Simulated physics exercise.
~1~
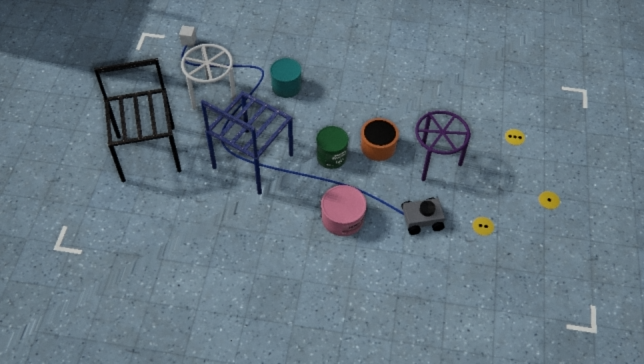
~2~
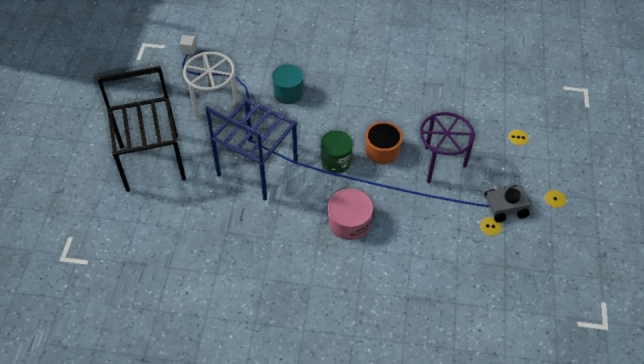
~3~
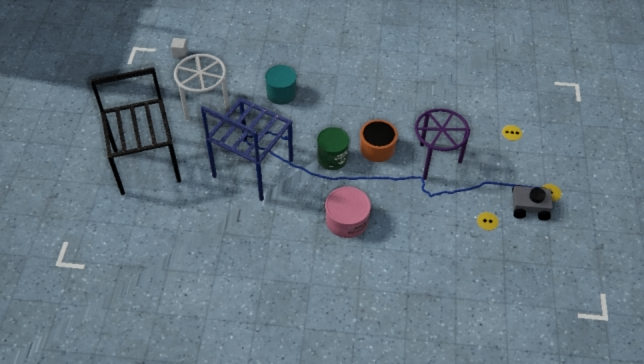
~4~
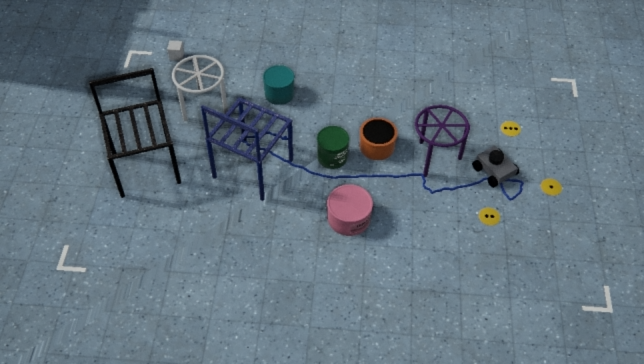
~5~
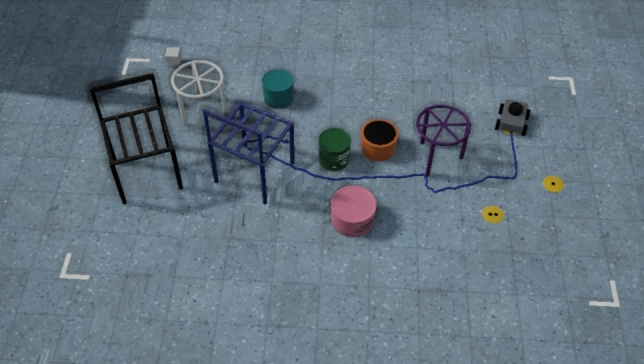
A black chair stands at the left of a blue-grey tiled floor seen from high above, near a white stool, a blue chair and a teal bin. Green, orange and pink containers sit around the middle, with a purple stool to their right. A small grey cart trailing a blue lead drives right, past the pink bin, drawing the lead nearly straight. It reaches the far yellow mark while the lead falls slack and wavy behind it. The cart then turns up and left, and finally stops at the upper mark beyond the purple stool, with the furniture and containers still standing in place.
